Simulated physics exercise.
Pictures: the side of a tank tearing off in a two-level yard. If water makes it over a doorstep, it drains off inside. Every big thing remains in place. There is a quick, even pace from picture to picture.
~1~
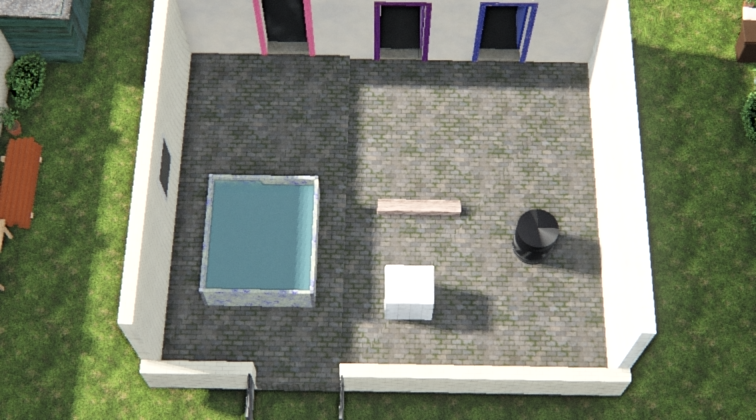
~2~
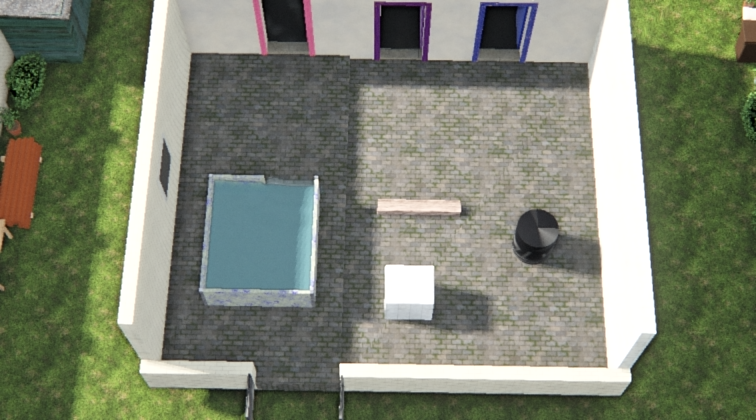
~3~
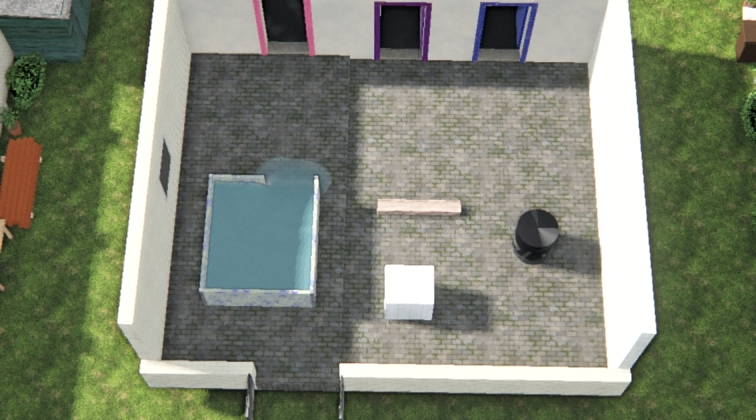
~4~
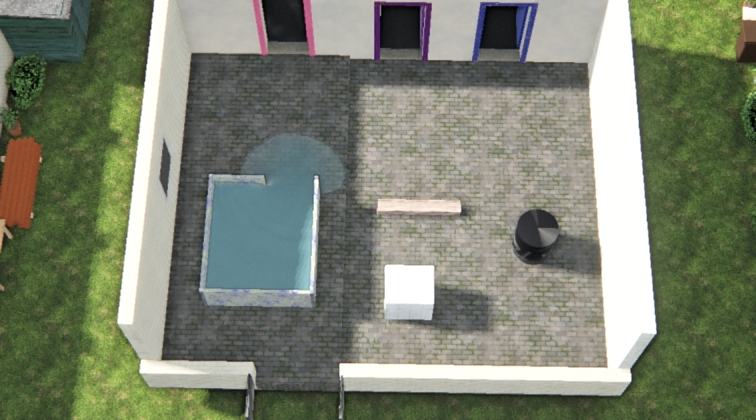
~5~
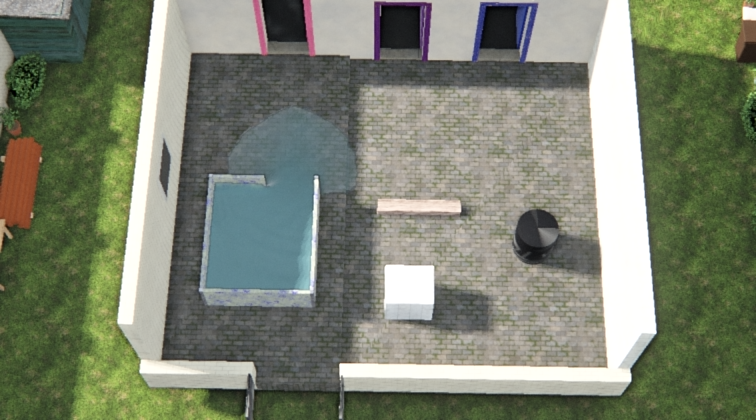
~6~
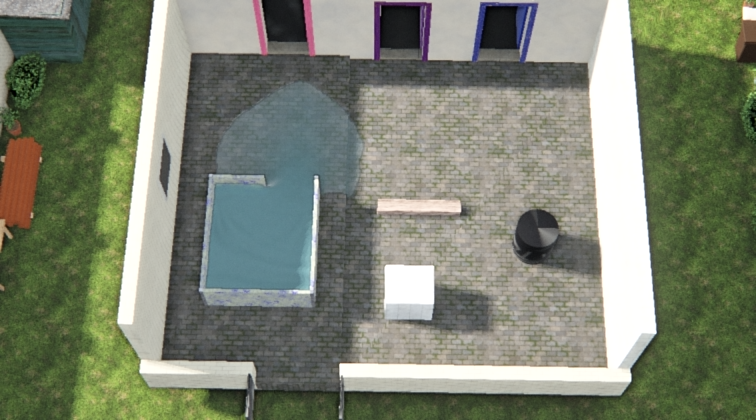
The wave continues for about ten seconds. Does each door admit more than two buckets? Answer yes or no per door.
Answers: The pink door: Yes; the purple door: Yes; the blue door: No.
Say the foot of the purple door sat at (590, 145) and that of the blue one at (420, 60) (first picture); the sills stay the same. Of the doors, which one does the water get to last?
Result: The purple one.
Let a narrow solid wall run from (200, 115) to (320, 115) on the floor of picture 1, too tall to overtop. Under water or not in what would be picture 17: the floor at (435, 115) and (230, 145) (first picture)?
One after the other: Wet, flooded.
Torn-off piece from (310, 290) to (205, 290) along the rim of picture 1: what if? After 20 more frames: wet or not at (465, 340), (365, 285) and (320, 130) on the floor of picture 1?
As listed: Covered, dry, no water.
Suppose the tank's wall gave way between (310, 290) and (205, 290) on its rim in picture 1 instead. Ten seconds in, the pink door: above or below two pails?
The pink one falls short.
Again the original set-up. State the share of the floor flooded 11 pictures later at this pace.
I reckon 30 per cent or so.
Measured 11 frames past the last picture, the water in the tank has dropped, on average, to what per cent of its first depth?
Somewhere near 60 %, give or take.
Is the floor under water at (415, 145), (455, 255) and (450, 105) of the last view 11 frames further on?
Point 1: Drenched; point 2: Not wet; point 3: Drenched.
A moment on, water covers 20 % of the floor; the pink door under two buckets in, the purple door not reached, the blue door not reached.
Next, water covers 30 % of the floor; the pink door far over two buckets in, the purple door over two buckets in, the blue door not reached.
Then, water covers 35 % of the floor; the pink door far over two buckets in, the purple door over two buckets in, the blue door wet at the sill, nothing in.
Later, water covers 55 % of the floor; the pink door far over two buckets in, the purple door far over two buckets in, the blue door wet at the sill, nothing in.
In the end, water covers 80 % of the floor; the pink door far over two buckets in, the purple door far over two buckets in, the blue door wet at the sill, nothing in.
